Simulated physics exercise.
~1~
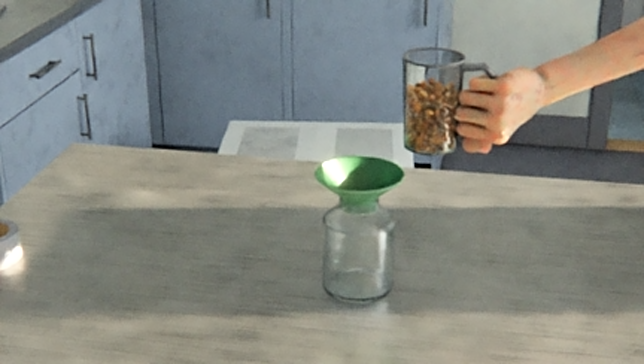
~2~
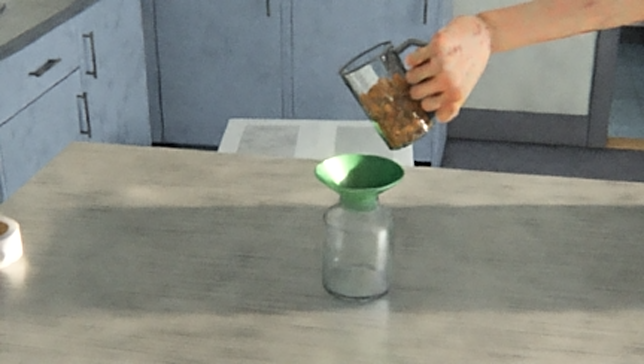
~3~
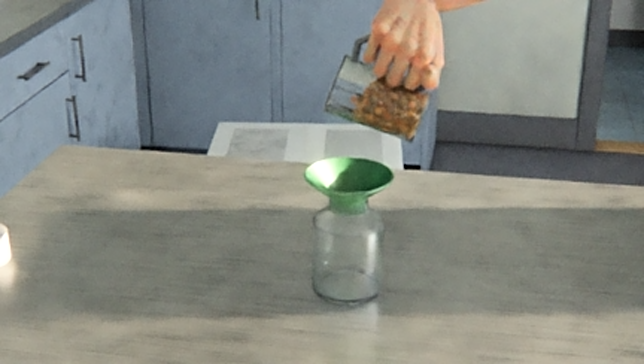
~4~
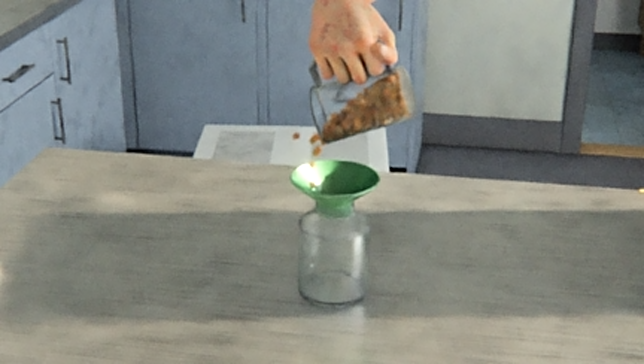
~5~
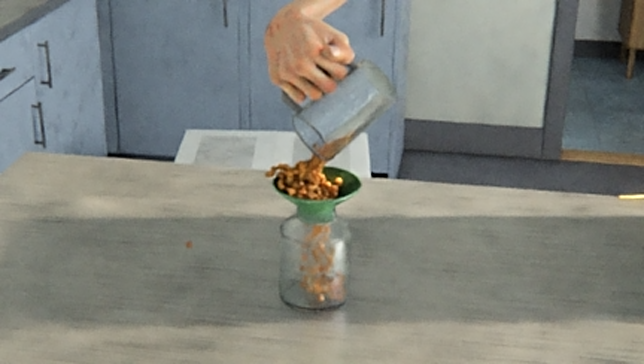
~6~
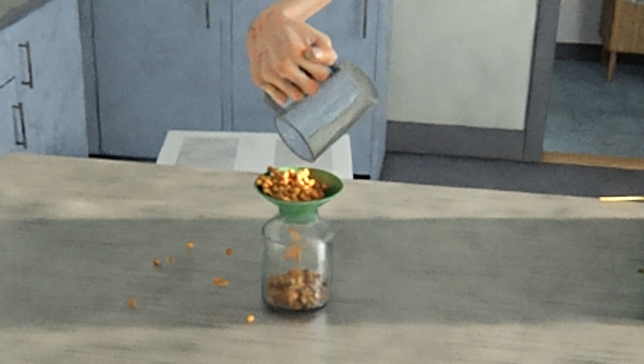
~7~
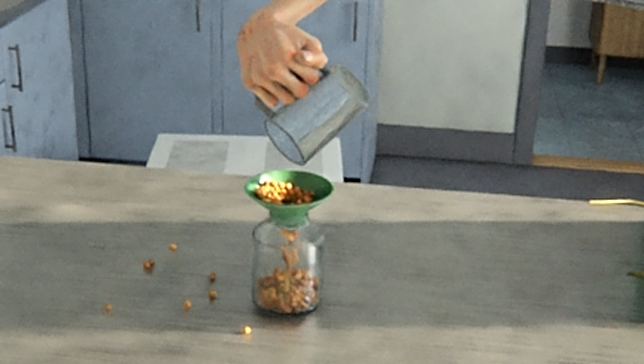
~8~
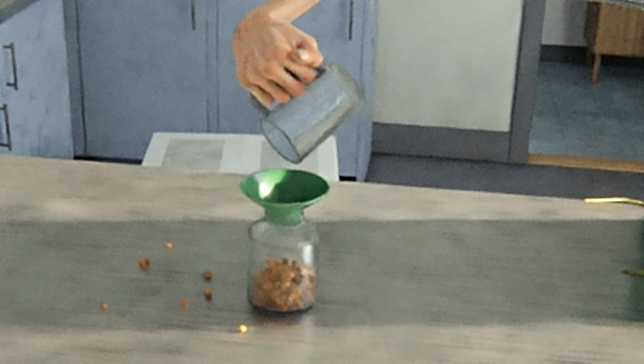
In a kitchen, a hand tipping a clear cup of roasted chickpeas through a green funnel, filling the jar partway, scattering a few.
